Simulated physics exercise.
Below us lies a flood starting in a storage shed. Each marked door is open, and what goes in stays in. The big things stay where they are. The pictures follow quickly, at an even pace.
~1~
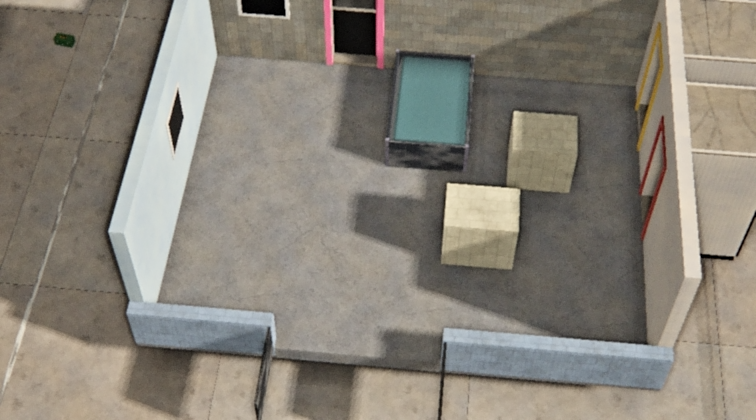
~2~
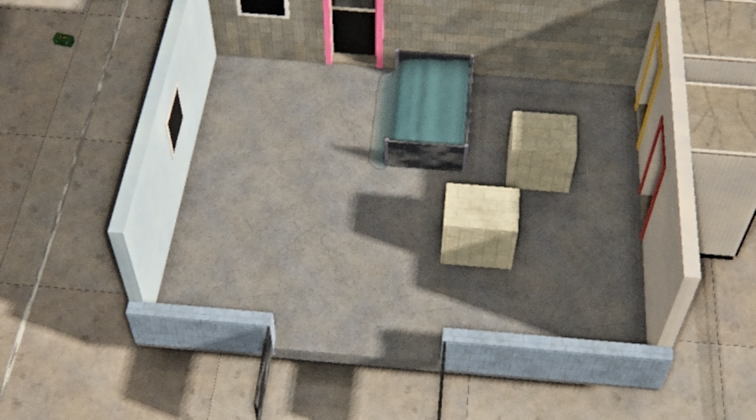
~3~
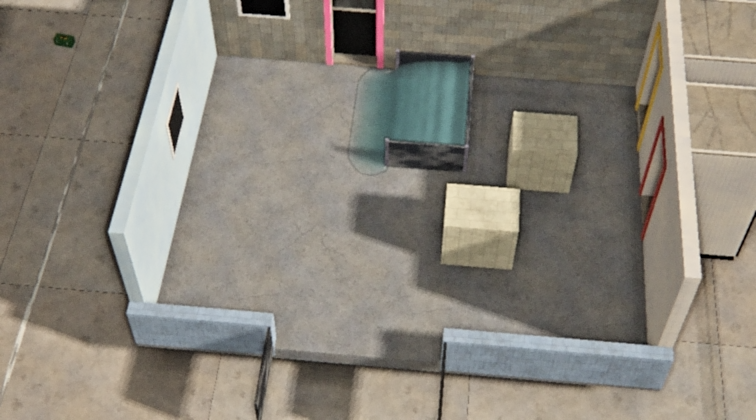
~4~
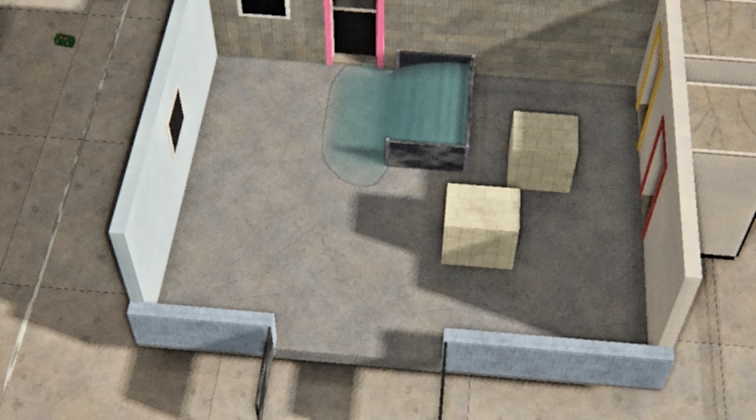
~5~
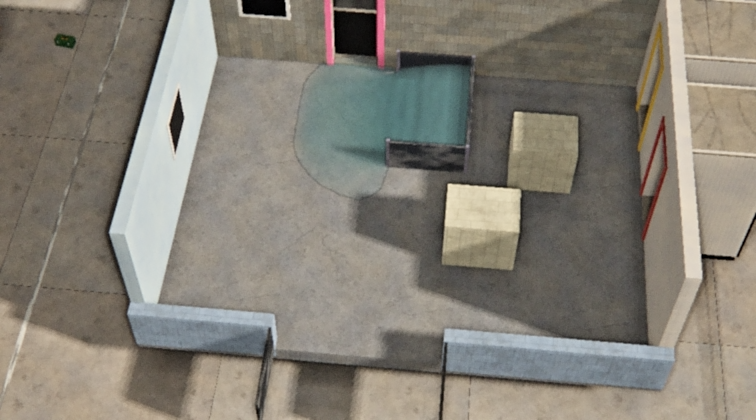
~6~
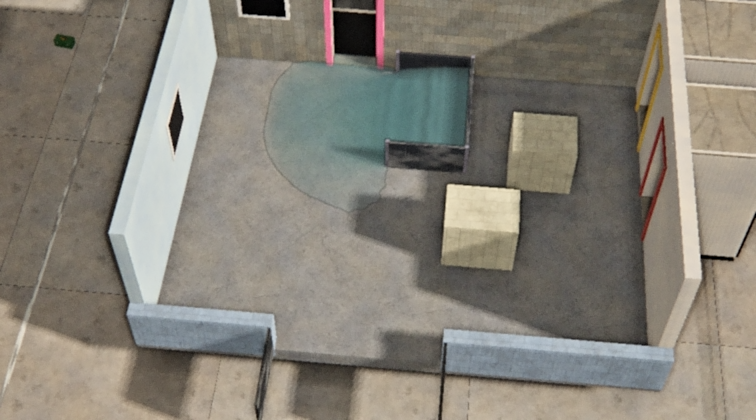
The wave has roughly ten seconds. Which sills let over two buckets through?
In the end: The pink door floods; the yellow door holds within the limit; the red door holds within the limit.
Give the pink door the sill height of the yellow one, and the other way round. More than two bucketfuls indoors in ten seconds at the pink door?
In short: Pink holds.
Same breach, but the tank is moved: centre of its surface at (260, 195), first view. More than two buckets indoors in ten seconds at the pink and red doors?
In short: The pink door stays under, the red door holds.
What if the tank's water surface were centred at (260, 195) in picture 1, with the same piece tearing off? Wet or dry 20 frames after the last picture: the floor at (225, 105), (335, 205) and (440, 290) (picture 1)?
One after the other: Wet, free of water, flooded.
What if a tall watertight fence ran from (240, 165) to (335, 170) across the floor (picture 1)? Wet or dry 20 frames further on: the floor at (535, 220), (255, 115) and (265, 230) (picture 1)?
In turn: Clear, under water, wet.
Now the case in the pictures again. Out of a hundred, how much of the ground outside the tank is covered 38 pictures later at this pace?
Near 55 in a hundred.
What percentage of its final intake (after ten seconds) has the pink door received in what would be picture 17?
Close to 70 %.
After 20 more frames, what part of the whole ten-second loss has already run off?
Near 15 in a hundred.
A moment on, water covers 30 % of the floor; the pink door under two buckets in, the yellow door not reached, the red door not reached.
Next, water covers 30 % of the floor; the pink door over two buckets in, the yellow door not reached, the red door not reached.
Then, water covers 35 % of the floor; the pink door over two buckets in, the yellow door not reached, the red door not reached.
Later, water covers 55 % of the floor; the pink door over two buckets in, the yellow door not reached, the red door not reached.
In the end, water covers 70 % of the floor; the pink door over two buckets in, the yellow door not reached, the red door not reached.
